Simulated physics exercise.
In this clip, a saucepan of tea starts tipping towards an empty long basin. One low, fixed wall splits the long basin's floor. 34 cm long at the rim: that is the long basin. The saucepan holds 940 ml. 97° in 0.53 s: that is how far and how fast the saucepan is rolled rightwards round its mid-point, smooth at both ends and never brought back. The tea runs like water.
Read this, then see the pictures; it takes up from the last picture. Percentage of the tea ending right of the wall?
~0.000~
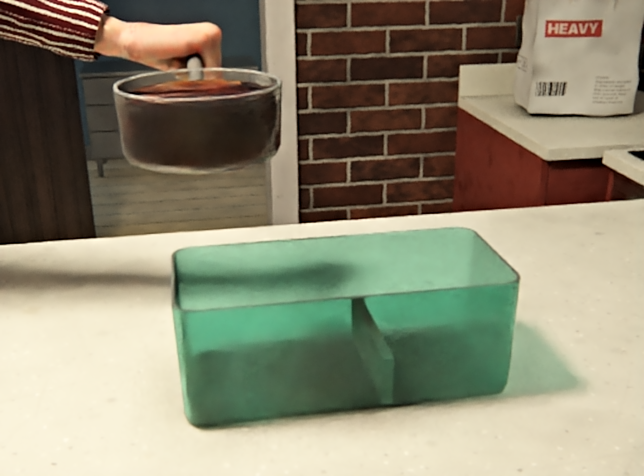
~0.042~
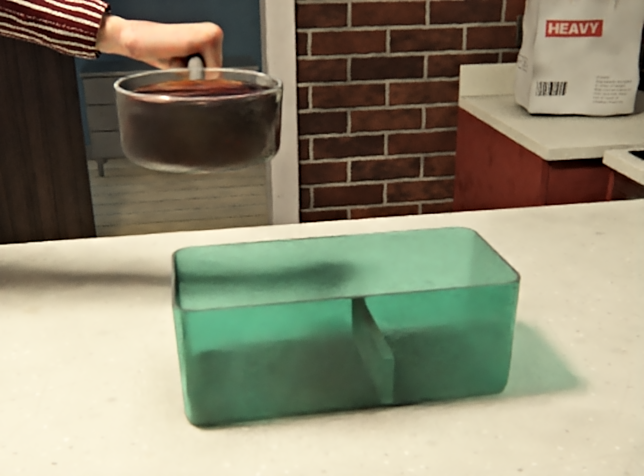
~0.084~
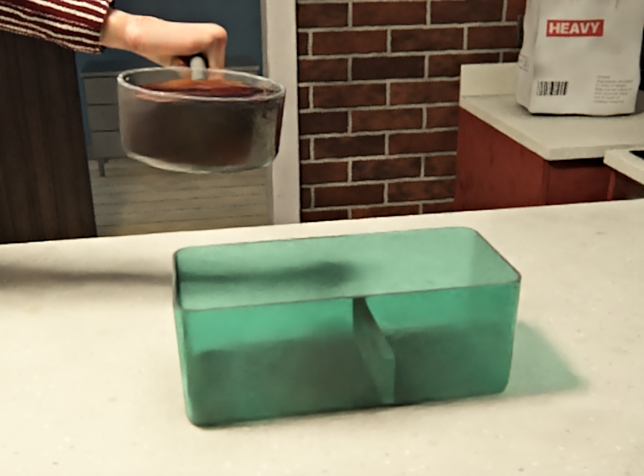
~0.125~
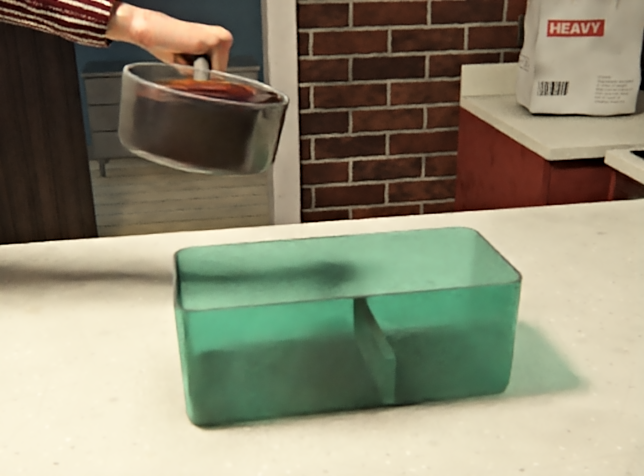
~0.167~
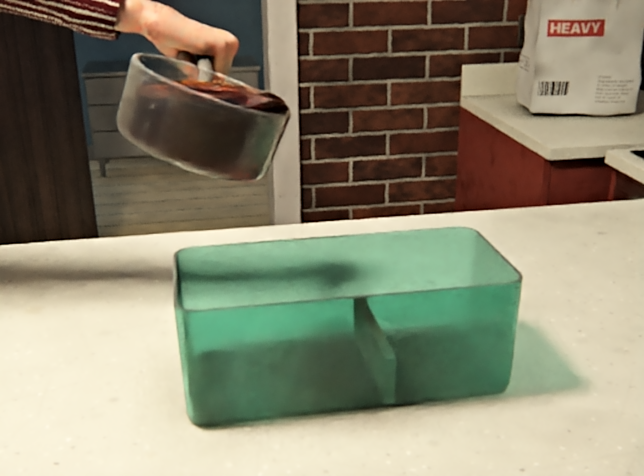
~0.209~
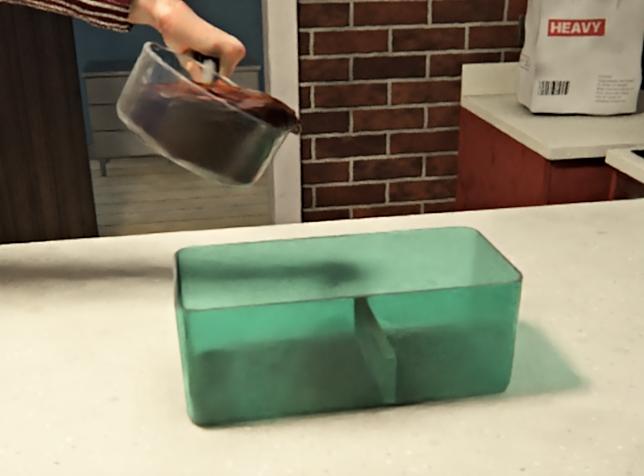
14 per cent.
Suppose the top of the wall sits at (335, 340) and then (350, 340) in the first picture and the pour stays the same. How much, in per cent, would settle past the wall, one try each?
60 in a hundred, followed by 45 in a hundred.
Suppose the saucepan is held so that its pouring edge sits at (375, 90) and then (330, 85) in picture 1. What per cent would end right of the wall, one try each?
80 in a hundred, followed by 55 in a hundred.
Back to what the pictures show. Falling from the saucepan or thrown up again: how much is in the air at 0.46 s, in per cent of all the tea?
I'd say close to 52 per cent.
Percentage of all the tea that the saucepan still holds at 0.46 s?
Near 22 in a hundred.
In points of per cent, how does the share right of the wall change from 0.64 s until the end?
It climbs by roughly 4 per cent.
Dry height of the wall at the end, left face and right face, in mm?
About 28 mm on the left, about 48 mm on the right.
By 0.46 s the tilt is 92° and 22 per cent is still to pour, 23 is left of the wall and 2 right of it.
By 0.64 s the tilt is 97° and 6 per cent is still to pour, 78 is left of the wall and 10 right of it.
By 0.82 s the tilt is 97° and 1 per cent is still to pour, 77 is left of the wall and 11 right of it.
By 1.03 s the tilt is 97° and 0 per cent is still to pour, 80 is left of the wall and 13 right of it.
At rest 80 per cent lies left of the wall, 14 right of it and 6 outside.
